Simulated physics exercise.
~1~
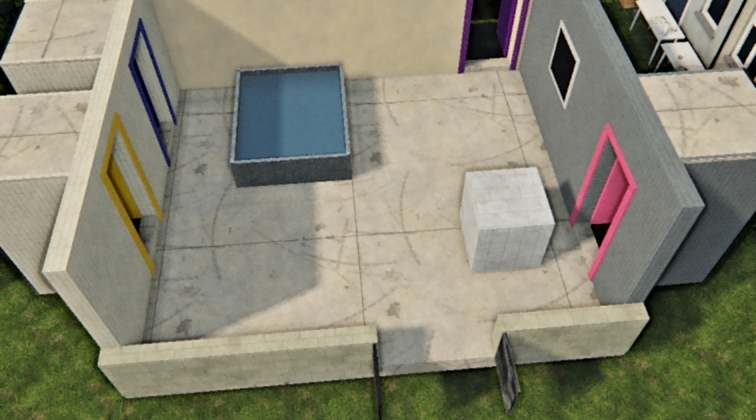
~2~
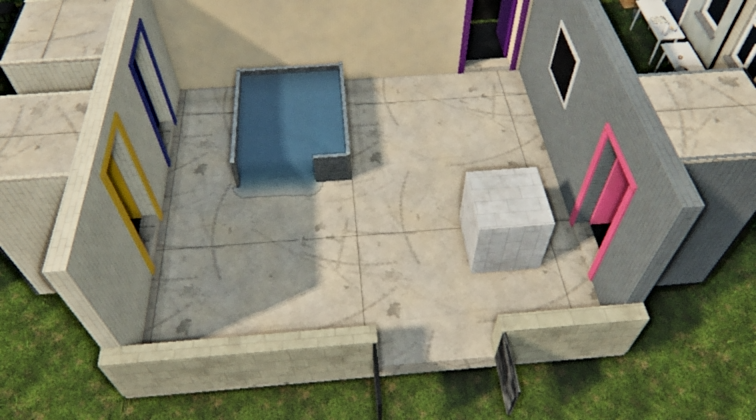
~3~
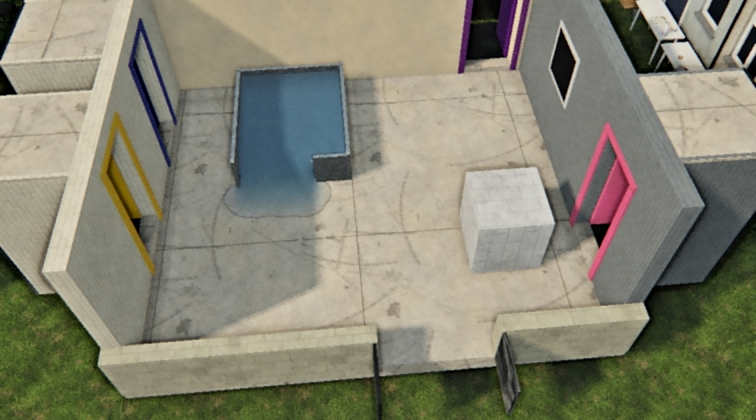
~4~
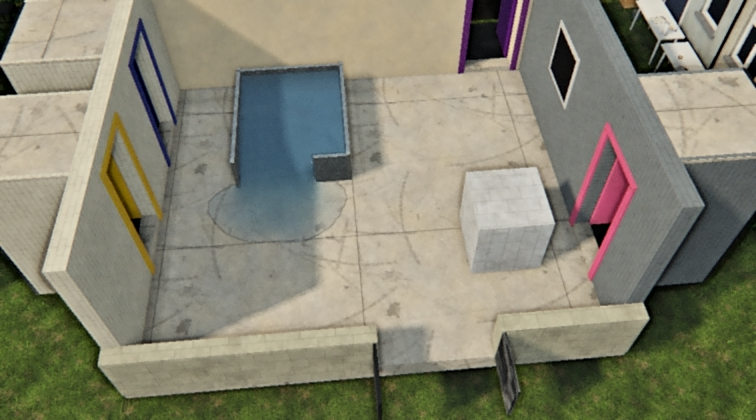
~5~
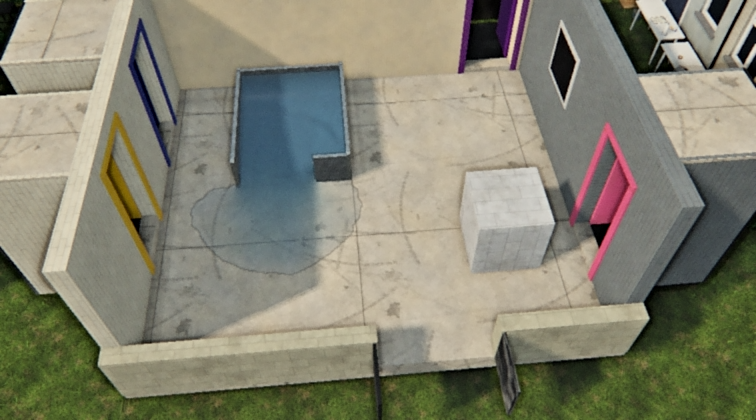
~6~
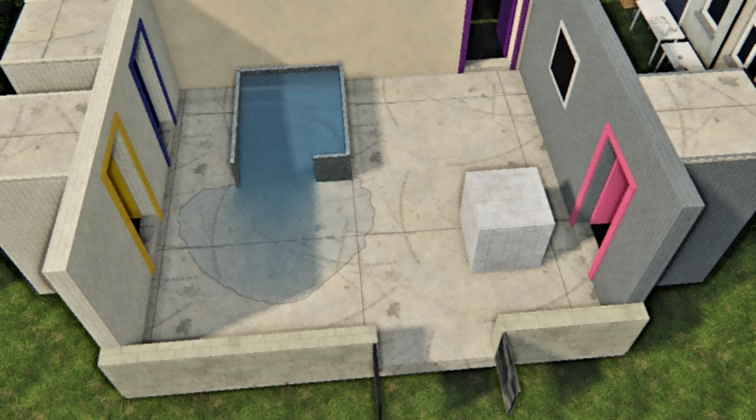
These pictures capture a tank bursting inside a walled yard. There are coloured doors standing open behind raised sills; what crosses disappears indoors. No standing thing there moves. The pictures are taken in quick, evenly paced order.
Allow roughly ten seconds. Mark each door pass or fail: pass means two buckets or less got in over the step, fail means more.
Pink door - pass, purple door - pass, blue door - pass, yellow door - pass.
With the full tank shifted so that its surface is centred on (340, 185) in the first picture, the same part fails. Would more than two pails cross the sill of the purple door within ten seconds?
In short: Purple door takes less.
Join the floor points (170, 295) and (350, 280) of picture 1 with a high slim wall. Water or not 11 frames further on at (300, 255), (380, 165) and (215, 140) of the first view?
In turn: Flooded, free of water, no water.
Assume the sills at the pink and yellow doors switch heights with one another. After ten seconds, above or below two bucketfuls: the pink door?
Then pink stays within the limit.
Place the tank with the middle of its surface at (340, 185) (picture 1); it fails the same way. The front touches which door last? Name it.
That's the purple door.
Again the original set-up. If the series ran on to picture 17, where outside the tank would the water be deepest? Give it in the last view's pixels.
Roughly at pixel (166, 367).
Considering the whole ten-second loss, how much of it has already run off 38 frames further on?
By my reckoning, 60 %.
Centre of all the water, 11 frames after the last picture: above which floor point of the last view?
Near pixel (276, 203).
A moment on, water covers 30 % of the floor; the pink door not reached, the purple door not reached, the blue door not reached, the yellow door wet at the sill, nothing in.
Next, water covers 35 % of the floor; the pink door not reached, the purple door not reached, the blue door not reached, the yellow door wet at the sill, nothing in.
Then, water covers 40 % of the floor; the pink door not reached, the purple door not reached, the blue door not reached, the yellow door wet at the sill, nothing in.
Later, water covers 65 % of the floor; the pink door wet at the sill, nothing in, the purple door not reached, the blue door wet at the sill, nothing in, the yellow door wet at the sill, nothing in.
In the end, water covers 95 % of the floor; the pink door under two buckets in, the purple door wet at the sill, nothing in, the blue door wet at the sill, nothing in, the yellow door wet at the sill, nothing in.
